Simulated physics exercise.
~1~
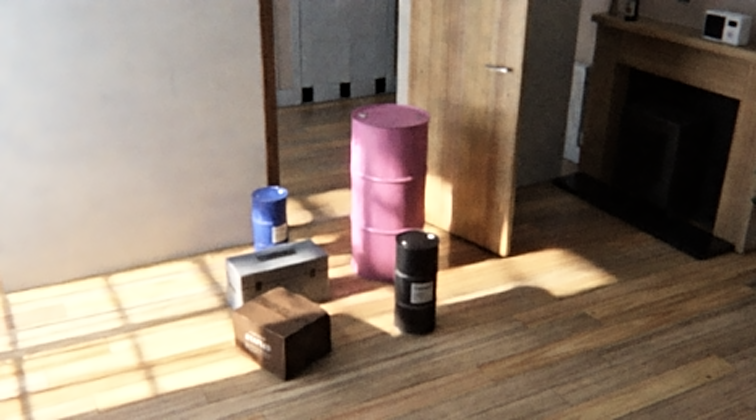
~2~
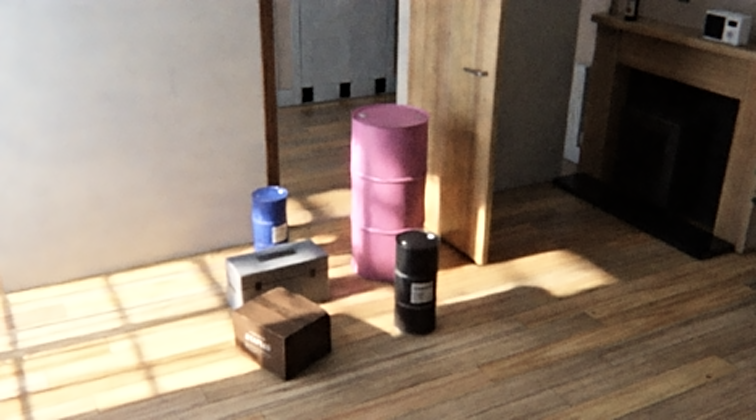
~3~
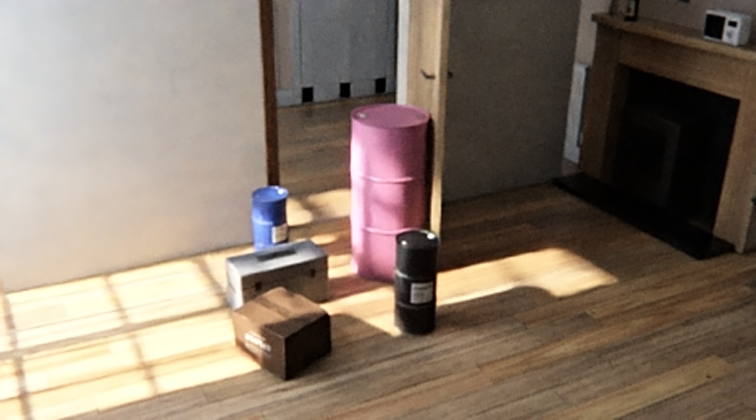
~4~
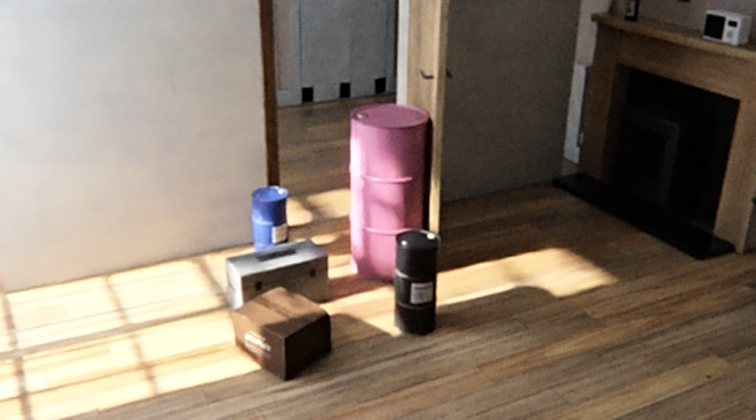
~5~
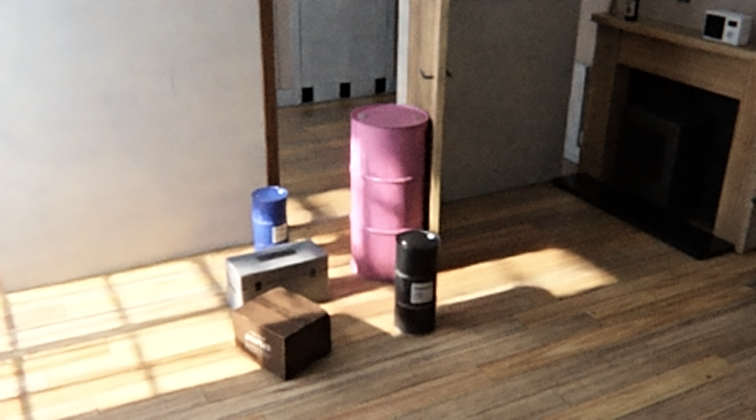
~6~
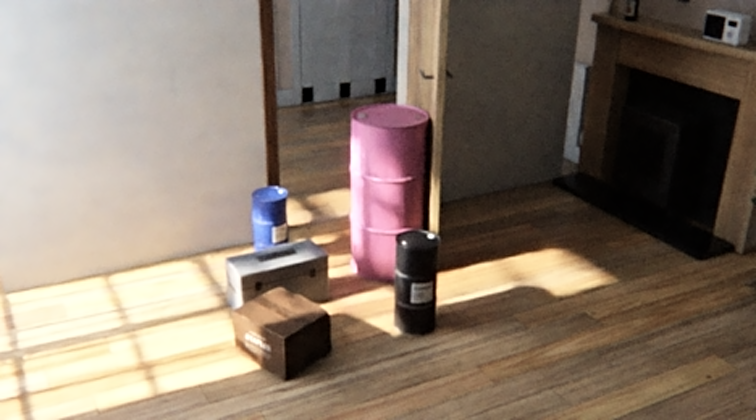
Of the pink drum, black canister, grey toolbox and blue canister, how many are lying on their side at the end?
None of them are lying on their side; the pink drum, black canister, grey toolbox and blue canister all still stand upright.
